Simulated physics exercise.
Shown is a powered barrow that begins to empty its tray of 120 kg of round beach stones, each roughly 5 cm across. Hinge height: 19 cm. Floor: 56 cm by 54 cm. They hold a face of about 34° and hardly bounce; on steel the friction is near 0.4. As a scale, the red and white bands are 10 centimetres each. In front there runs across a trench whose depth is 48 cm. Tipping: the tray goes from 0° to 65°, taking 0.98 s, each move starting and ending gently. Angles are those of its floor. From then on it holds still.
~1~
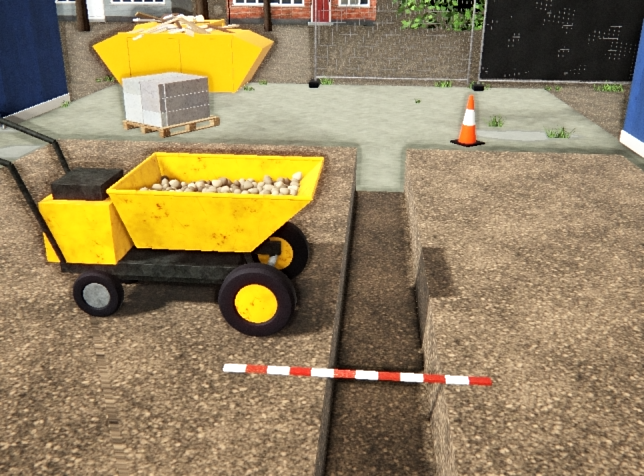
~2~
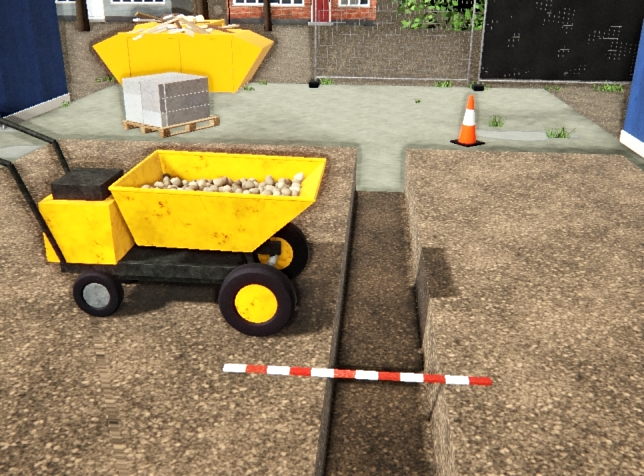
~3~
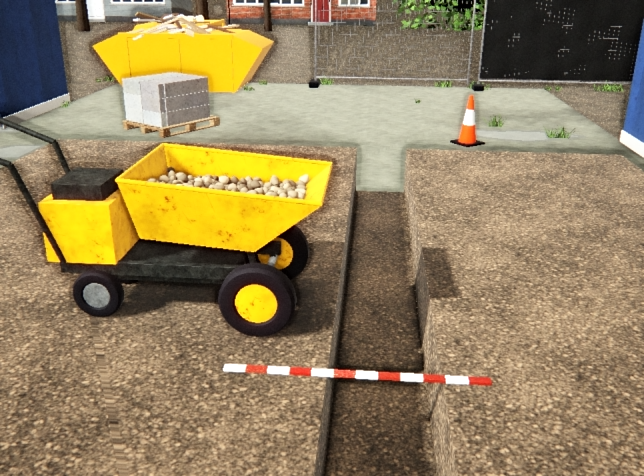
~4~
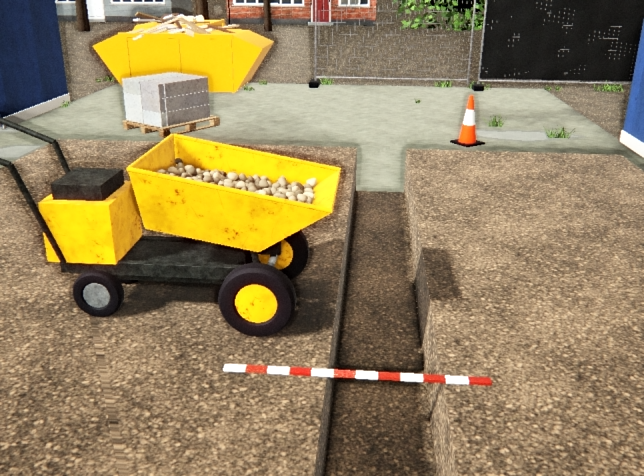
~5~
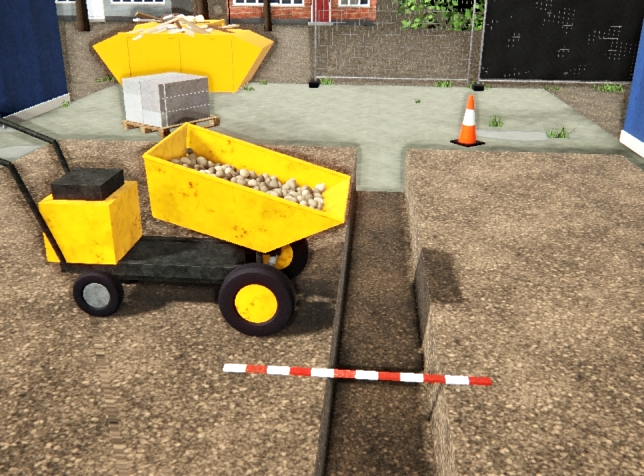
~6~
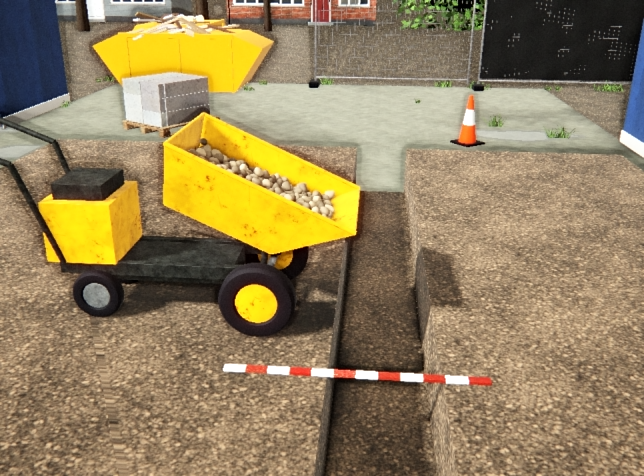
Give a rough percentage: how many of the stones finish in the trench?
70 %.
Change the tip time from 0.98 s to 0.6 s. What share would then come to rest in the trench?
Around 55 per cent would end in the trench.
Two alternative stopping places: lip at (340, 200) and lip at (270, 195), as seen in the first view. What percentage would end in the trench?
Roughly 40 in a hundred from the first, 100 in a hundred from the second.
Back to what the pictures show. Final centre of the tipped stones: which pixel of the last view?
Resting centre: About (411, 377).
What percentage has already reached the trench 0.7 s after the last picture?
I'd put it near 25 per cent.
Then, 0.3 s after the last picture the floor is at 55°, 100 % in the tray; the foremost stones are at (373, 263).
Then, 0.7 s after the last picture the floor is at 65°, 70 % in the tray, 27 % in the trench, 3 % past the trench; the foremost stones are at (445, 307).
Then, 1.0 s after the last picture the floor is at 65°, 20 % in the tray, 51 % in the trench, 29 % past the trench; the foremost stones are at (562, 329).
Then, 3.0 s after the last picture the floor is at 65°, 0 % in the tray, 70 % in the trench, 30 % past the trench; the foremost stones are past the picture's edge.
